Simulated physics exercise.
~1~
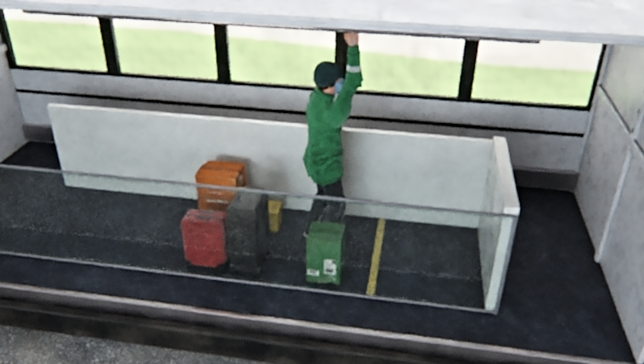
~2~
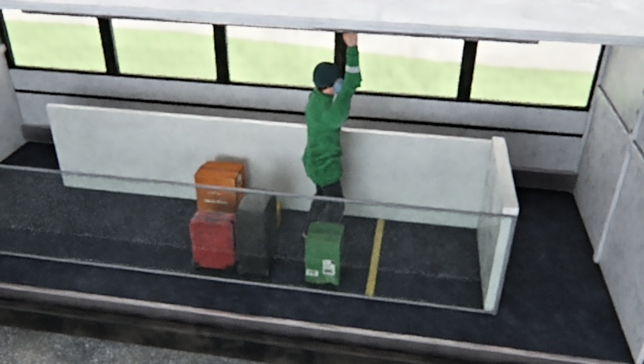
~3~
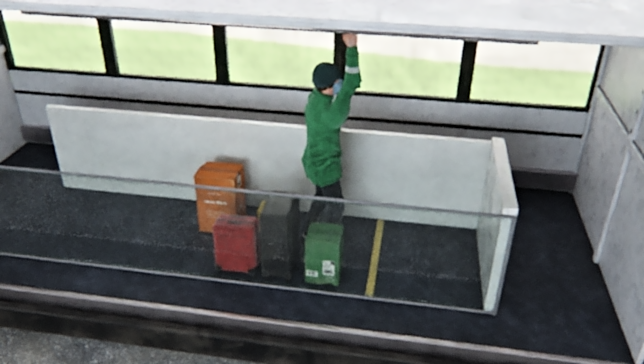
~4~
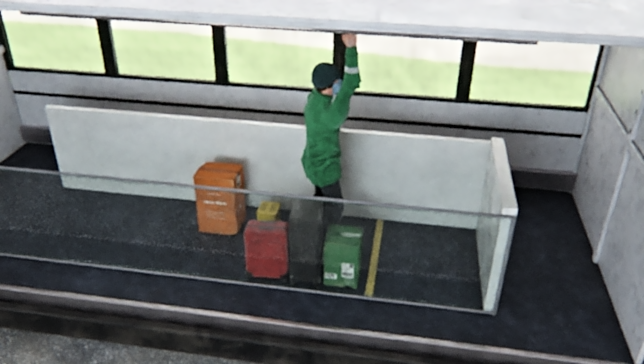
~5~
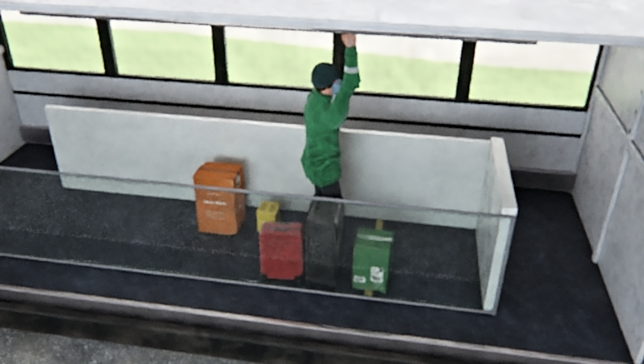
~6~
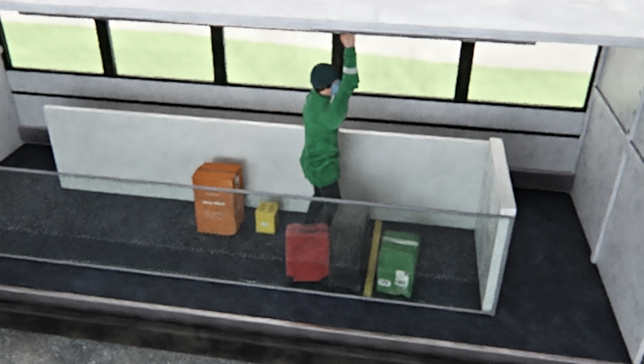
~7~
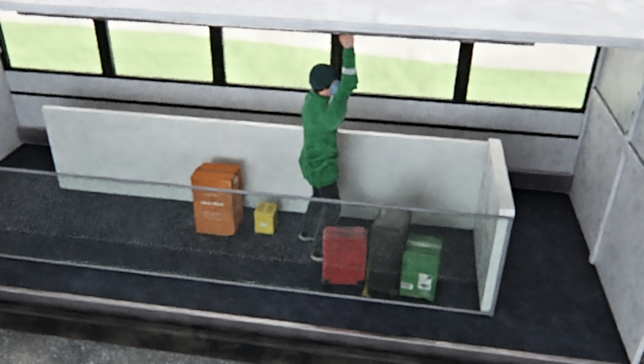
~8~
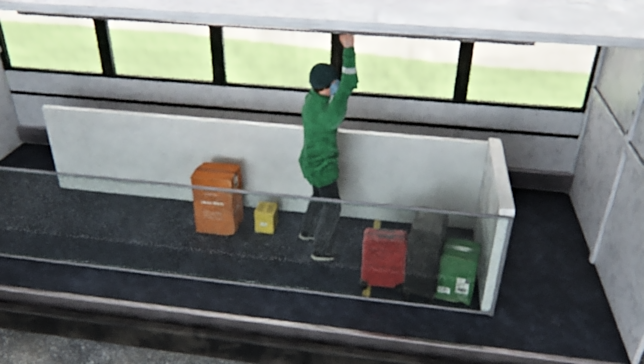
To begin with, a passenger in a green top and dark cap grips the overhead rail in a tram bay, with an orange bag, a red case, a dark case and a small yellow tub to the left and a green pack just short of a yellow line. The red and dark cases roll right, passing in front of the tub, while the green pack stays put. As they draw near, the pack starts sliding right too and crosses the line. The two cases follow it over, passing the unmoved passenger. Finally, all three stand upright near the right-hand panel, while the orange bag and tub remain left of the line.
